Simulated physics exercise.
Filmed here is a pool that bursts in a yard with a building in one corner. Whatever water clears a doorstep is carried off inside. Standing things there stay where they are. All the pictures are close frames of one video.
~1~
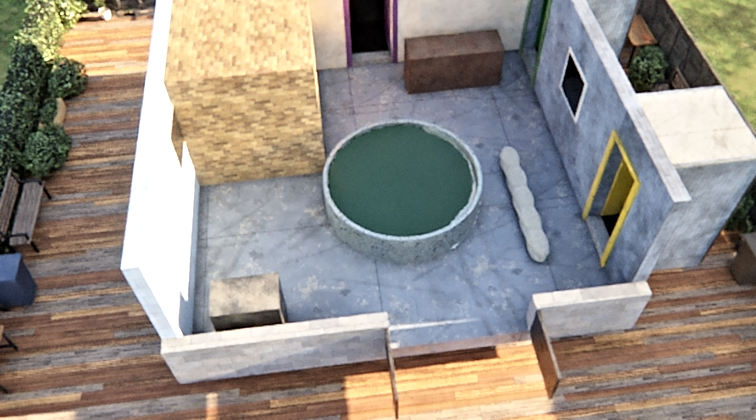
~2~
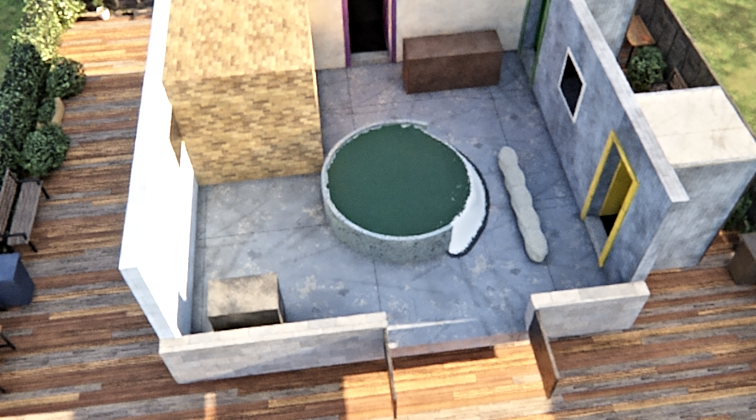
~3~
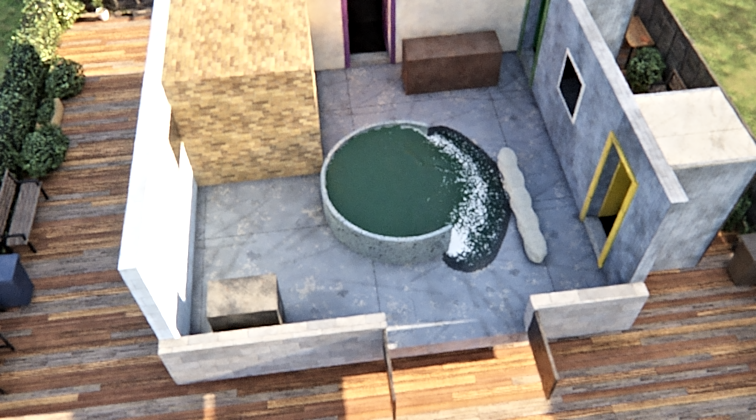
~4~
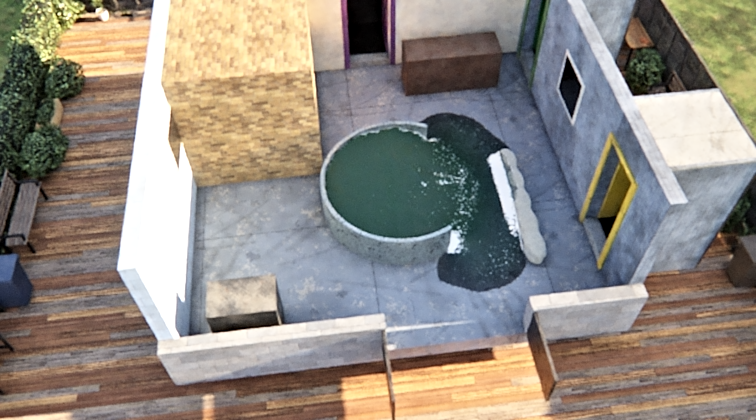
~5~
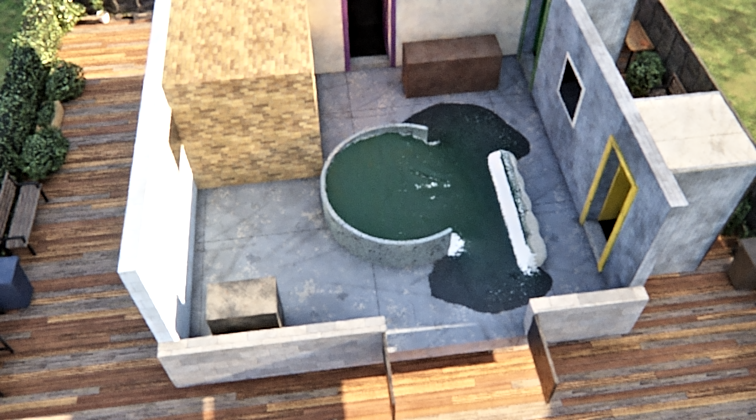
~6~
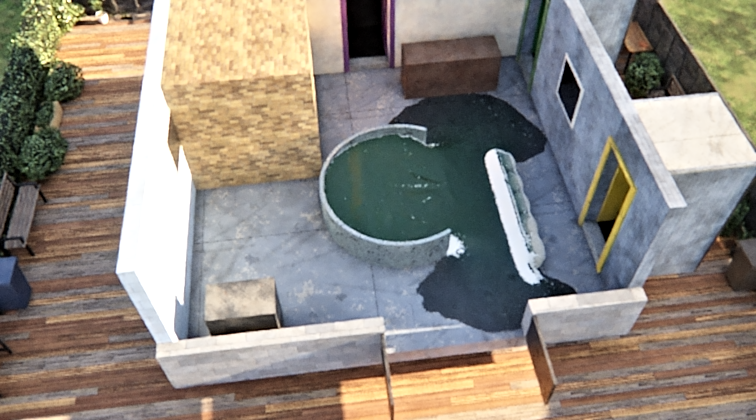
At the start, a round pool of green water sits still in a walled yard beside a tan brick building. Its right side opens and dark water pours out with white froth, reaching the long pale lumpy barrier, then spreads across the paving toward the back and front, passing both ends of it.
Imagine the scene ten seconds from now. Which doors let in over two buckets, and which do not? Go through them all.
The yellow door does not top two buckets; the purple door does not top two buckets; the green door does not top two buckets.
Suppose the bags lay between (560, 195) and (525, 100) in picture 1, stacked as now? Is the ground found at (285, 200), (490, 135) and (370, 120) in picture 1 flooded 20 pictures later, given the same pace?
First spot stays unwetted, second gets soaked, third gets soaked.
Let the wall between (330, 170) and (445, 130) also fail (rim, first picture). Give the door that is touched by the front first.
It's the purple-painted one.
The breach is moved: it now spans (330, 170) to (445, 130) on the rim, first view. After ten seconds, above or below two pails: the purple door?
Purple: Exceeds it.
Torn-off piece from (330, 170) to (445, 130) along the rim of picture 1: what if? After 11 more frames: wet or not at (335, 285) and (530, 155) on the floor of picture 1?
Point one not reached; point two not reached.
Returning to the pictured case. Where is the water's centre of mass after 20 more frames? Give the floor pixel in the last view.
Centre: Close to (461, 175).
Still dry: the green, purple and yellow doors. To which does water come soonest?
That is the green-painted one.
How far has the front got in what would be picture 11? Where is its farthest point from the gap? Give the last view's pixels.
Somewhere near (513, 56).
A moment on, water covers 35 % of the floor; the yellow door not reached, the purple door not reached, the green door wet at the sill, nothing in.
Next, water covers 45 % of the floor; the yellow door wet at the sill, nothing in, the purple door not reached, the green door wet at the sill, nothing in.
Then, water covers 55 % of the floor; the yellow door wet at the sill, nothing in, the purple door wet at the sill, nothing in, the green door wet at the sill, nothing in.
Later, water covers 65 % of the floor; the yellow door wet at the sill, nothing in, the purple door wet at the sill, nothing in, the green door wet at the sill, nothing in.
In the end, water covers 75 % of the floor; the yellow door wet at the sill, nothing in, the purple door under two buckets in, the green door wet at the sill, nothing in.
